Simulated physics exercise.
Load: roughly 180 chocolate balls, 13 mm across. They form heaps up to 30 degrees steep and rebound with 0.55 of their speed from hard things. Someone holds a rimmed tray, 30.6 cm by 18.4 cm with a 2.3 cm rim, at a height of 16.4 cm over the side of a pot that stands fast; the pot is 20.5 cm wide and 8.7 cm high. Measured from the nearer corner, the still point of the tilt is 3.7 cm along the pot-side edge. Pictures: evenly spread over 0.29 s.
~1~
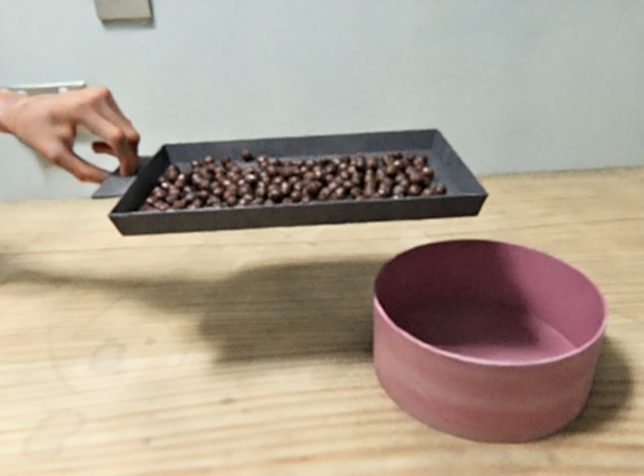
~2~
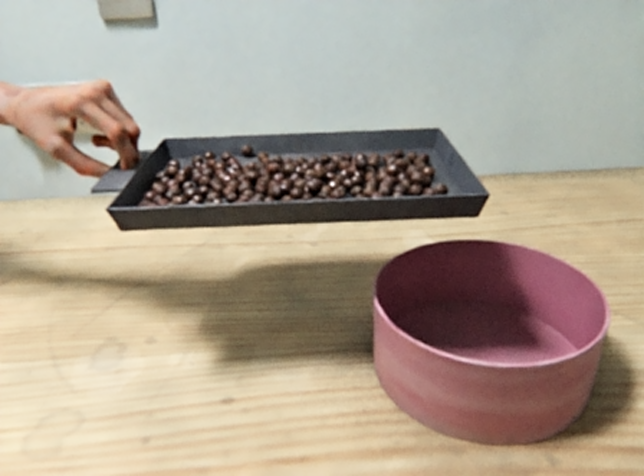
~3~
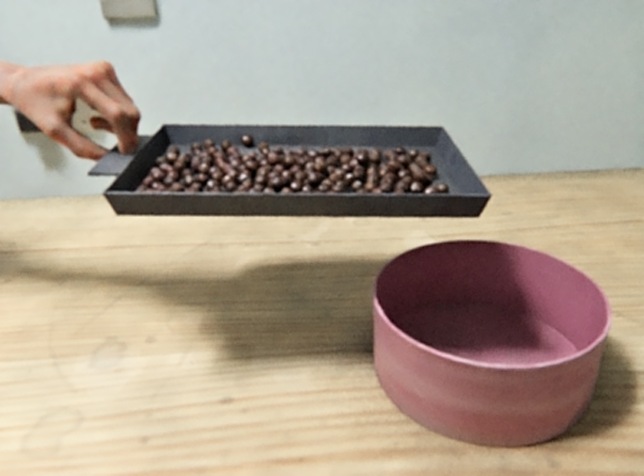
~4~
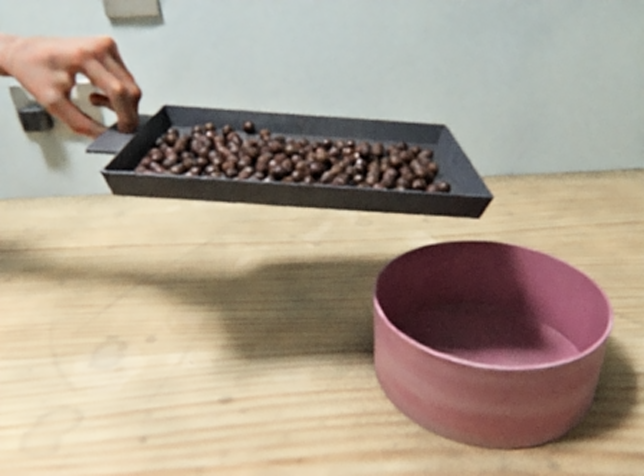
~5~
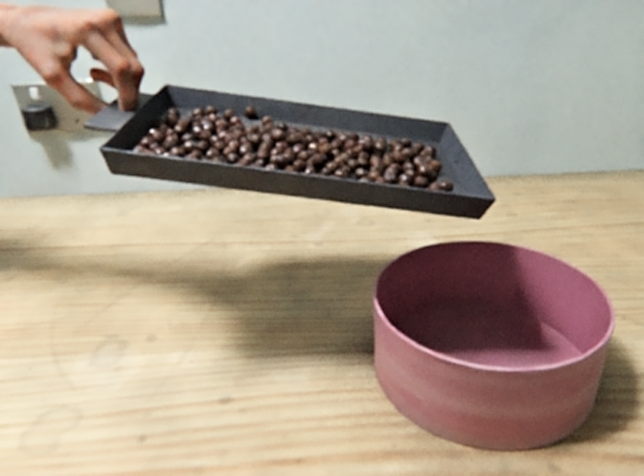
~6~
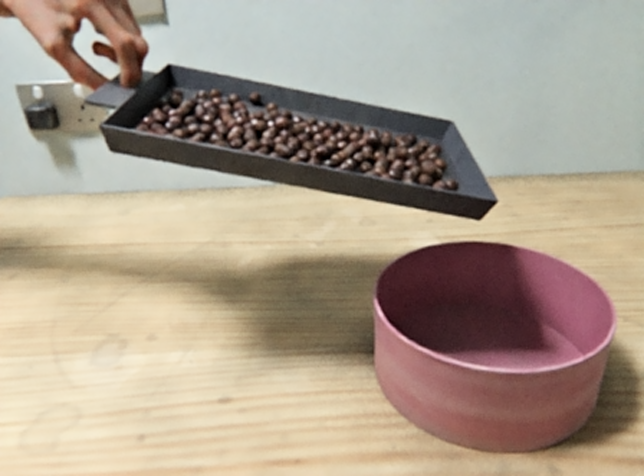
Above a wooden table, a hand tilts a dark tray of chocolate balls down rightward.
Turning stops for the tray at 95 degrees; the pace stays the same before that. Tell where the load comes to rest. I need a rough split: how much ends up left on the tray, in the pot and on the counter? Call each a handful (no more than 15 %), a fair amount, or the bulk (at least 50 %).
Here is the split. Tray: A handful; pot: The bulk; counter: A fair amount.
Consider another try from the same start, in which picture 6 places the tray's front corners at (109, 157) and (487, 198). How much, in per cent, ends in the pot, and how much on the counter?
In the pot: 100 per cent; on the counter: 0 per cent.
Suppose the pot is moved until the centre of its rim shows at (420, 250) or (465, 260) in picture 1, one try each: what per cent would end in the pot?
Near 15 and 80 percent, one try each.
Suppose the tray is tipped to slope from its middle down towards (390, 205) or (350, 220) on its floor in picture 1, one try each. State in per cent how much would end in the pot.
Some 100 and 60 per cent.
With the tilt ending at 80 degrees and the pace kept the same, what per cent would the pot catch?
About 80 in a hundred would end up in the pot.
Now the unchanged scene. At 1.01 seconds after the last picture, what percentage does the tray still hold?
Roughly 100 percent of the load, I'd say.
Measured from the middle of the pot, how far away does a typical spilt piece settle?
About 28 cm from the centre.
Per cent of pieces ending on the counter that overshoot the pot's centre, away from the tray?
I'd put it at close to 100 per cent.
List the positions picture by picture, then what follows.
Tray tilt 0 degrees, front corners at (117, 212) and (479, 191); middle of the pieces at (295, 183); pot at (484, 290), in the first picture.
Tray tilt 1 degrees, front corners at (115, 206) and (480, 192); middle of the pieces at (295, 180), in the second picture.
Tray tilt 4 degrees, front corners at (113, 190) and (482, 192), lowest corner right front; middle of the pieces at (296, 172), in the third picture.
Tray tilt 7 degrees, front corners at (111, 169) and (485, 193), lowest corner right front; middle of the pieces at (297, 162), in the fourth picture.
Tray tilt 11 degrees, front corners at (110, 146) and (487, 195), lowest corner right front; middle of the pieces at (299, 151), in the fifth picture.
Tray tilt 15 degrees, front corners at (110, 124) and (490, 196), lowest corner right front; middle of the pieces at (303, 141); pot at (488, 294), in the sixth picture.
Then, 0.61 s after the last picture, tilt 53 degrees; the tray holds 100 %, the pot 0 %.
Then, 1.01 s after the last picture, tilt 78 degrees; the tray holds 100 %, the pot 0 %.
Then, 1.50 s after the last picture, tilt 95 degrees; the tray holds 5 %, the pot 65 %.
In the end, tray 0 %, pot 75 %, counter 25 %.
